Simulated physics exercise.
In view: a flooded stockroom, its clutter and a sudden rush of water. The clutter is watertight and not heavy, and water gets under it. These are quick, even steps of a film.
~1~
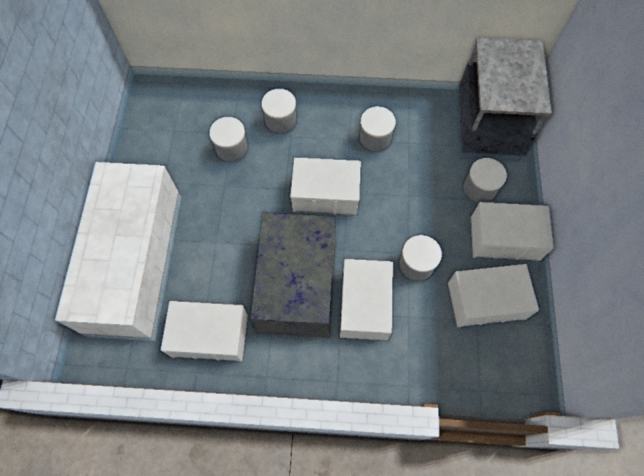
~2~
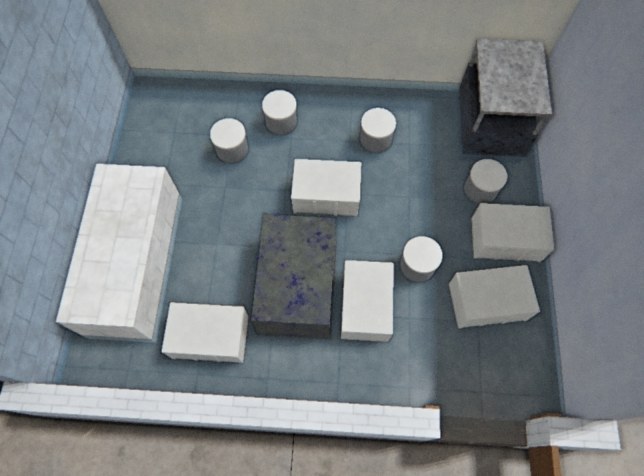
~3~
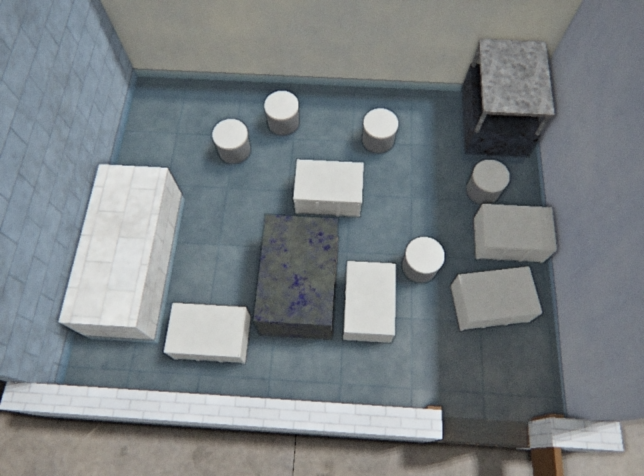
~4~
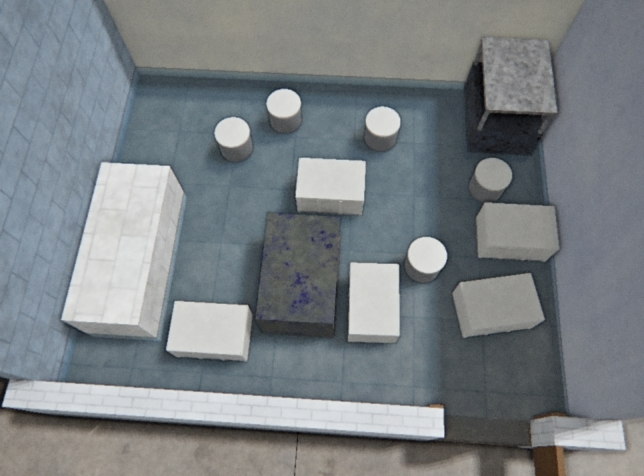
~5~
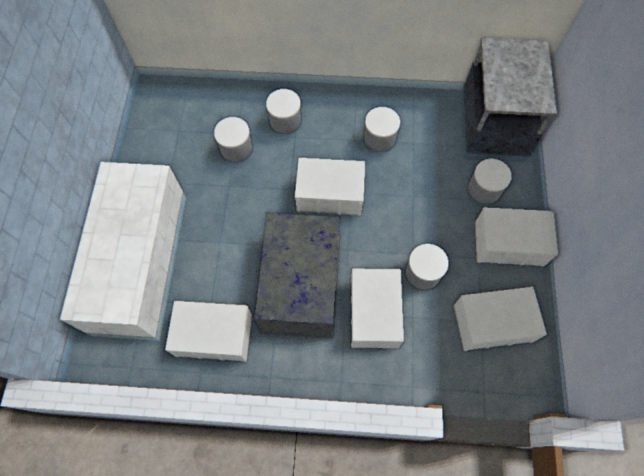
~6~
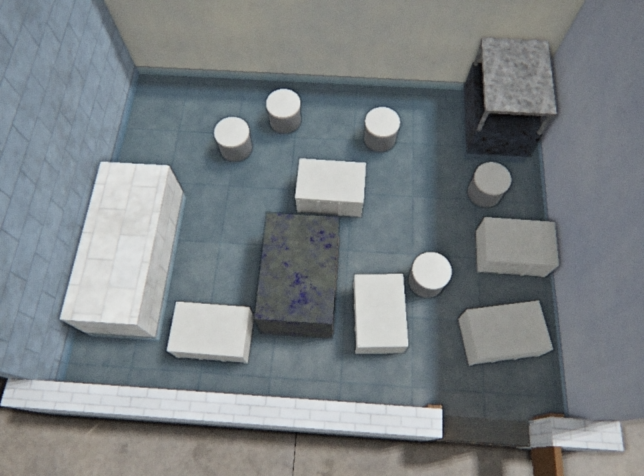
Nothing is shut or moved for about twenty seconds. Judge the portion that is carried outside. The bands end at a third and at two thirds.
Share: Less than a third.
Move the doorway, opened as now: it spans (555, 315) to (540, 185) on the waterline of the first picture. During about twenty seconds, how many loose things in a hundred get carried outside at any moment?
Near 90 in a hundred.
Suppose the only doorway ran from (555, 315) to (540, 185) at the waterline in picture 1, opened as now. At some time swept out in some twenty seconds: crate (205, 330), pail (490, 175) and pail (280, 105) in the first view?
As listed: Left behind, carried outside, out.
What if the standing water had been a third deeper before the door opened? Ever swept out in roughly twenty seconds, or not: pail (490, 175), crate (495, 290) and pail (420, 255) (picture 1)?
In turn: Inside, carried outside, still in.
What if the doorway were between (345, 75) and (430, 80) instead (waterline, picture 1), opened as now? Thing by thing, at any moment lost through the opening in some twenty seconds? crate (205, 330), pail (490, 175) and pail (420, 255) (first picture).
In that order: Still in, through, gone.
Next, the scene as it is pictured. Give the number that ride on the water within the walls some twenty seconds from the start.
It comes to 9.
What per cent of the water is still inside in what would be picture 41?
About 64 per cent.
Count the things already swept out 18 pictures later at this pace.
That makes 1.
A moment on, 0 of 10 are out; 10 afloat.
Next, 1 of 10 are out; 9 afloat.
Later, 1 of 10 are out; 9 afloat.
In the end, 1 of 10 are out; 9 afloat.
